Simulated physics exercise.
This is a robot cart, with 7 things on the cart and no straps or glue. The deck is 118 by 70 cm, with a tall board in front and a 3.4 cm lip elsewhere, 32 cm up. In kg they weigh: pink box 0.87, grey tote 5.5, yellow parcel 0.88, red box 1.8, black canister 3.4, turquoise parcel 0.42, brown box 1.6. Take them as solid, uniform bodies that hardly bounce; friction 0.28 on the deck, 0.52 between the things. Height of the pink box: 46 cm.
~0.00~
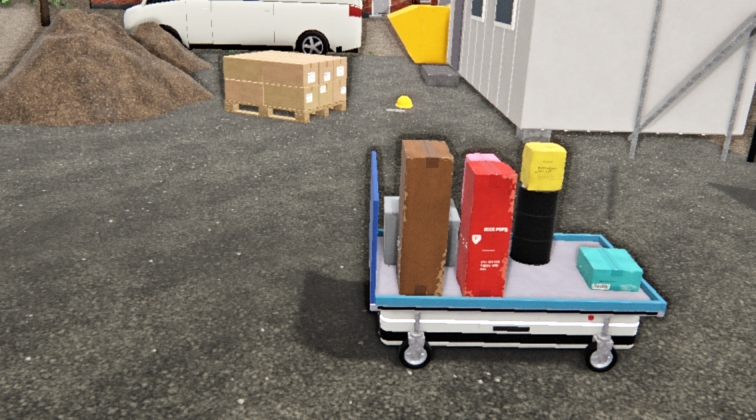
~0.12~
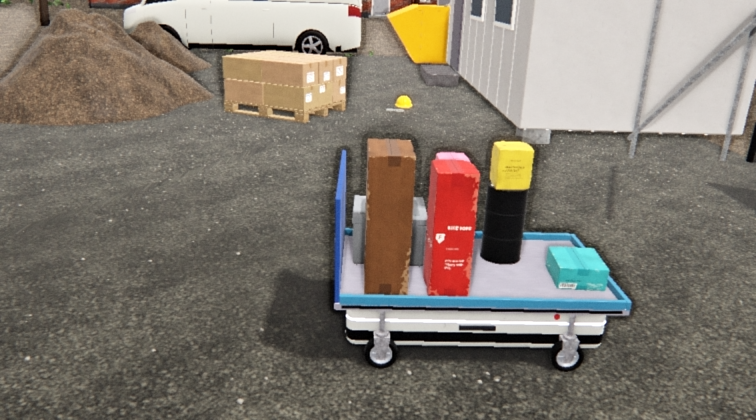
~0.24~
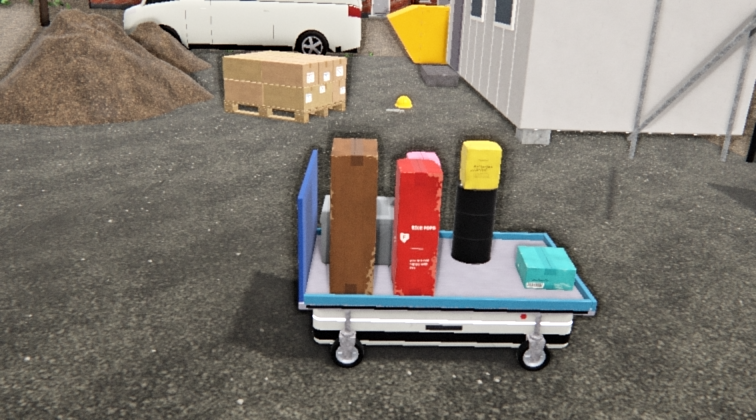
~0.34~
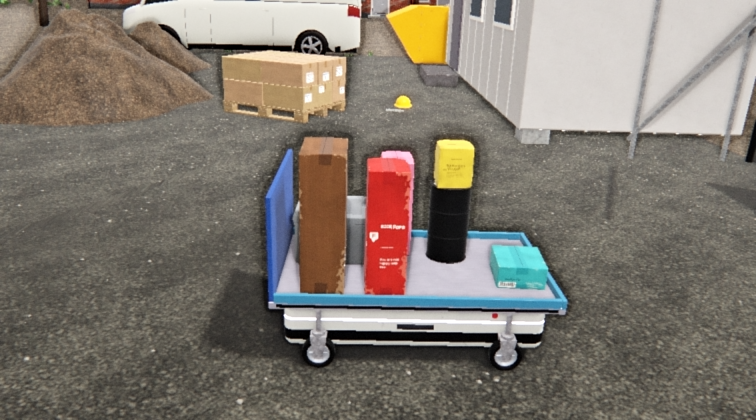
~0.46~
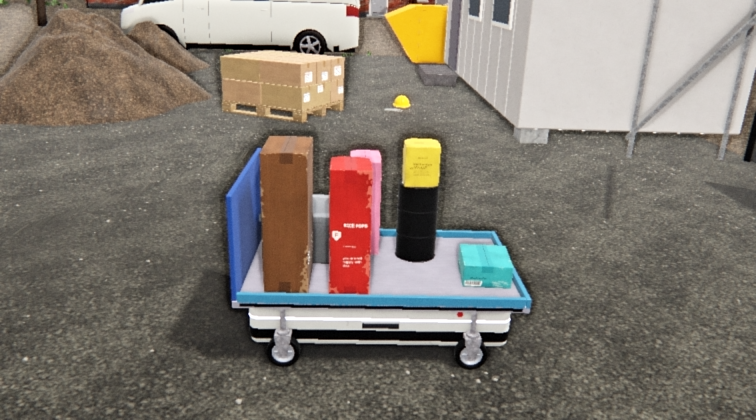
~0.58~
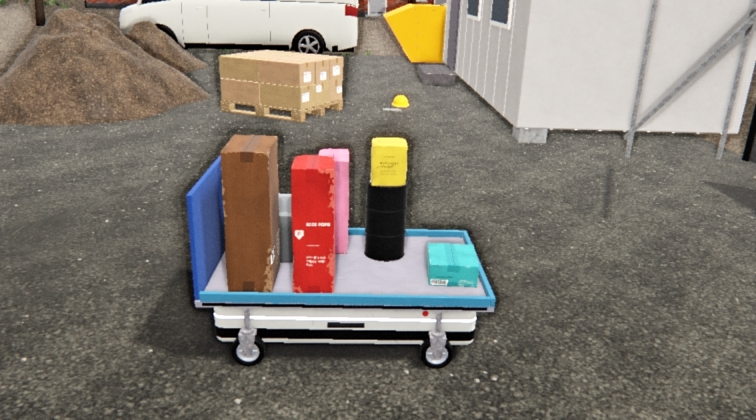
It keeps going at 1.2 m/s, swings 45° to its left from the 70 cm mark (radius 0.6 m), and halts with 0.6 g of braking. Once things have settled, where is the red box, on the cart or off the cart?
The red box remains on the deck.
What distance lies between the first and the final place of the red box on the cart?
Some 18 cm.
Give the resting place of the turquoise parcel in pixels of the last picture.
Around (251, 304).
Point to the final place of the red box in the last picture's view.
Around (88, 325).
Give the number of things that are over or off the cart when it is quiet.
In all, 0.
Around 0.78 s, cart has run 94 cm, turned 9°; red box shifted 5 cm near (258, 229); brown box shifted 8 cm; grey tote shifted 6 cm.
Around 1.08 s, cart has run 130 cm, turned 40°; red box shifted 14 cm near (191, 262); pink box at 16° to upright; brown box shifted 8 cm.
Around 1.28 s, cart has run 153 cm, turned 45°; red box shifted 9 cm near (139, 293); brown box shifted 8 cm; pink box at 4° to upright.
Around 1.48 s, cart has run 159 cm, turned 45°, stopped; red box shifted 15 cm near (91, 319); yellow parcel shifted 12 cm; black canister shifted 12 cm.
Finally (2.0 s), not toppled but over 10 cm from the start, pink box, yellow parcel, red box, black canister and turquoise parcel; the other 2 still in place (within 10 cm). In the last view, red box near (88, 325).
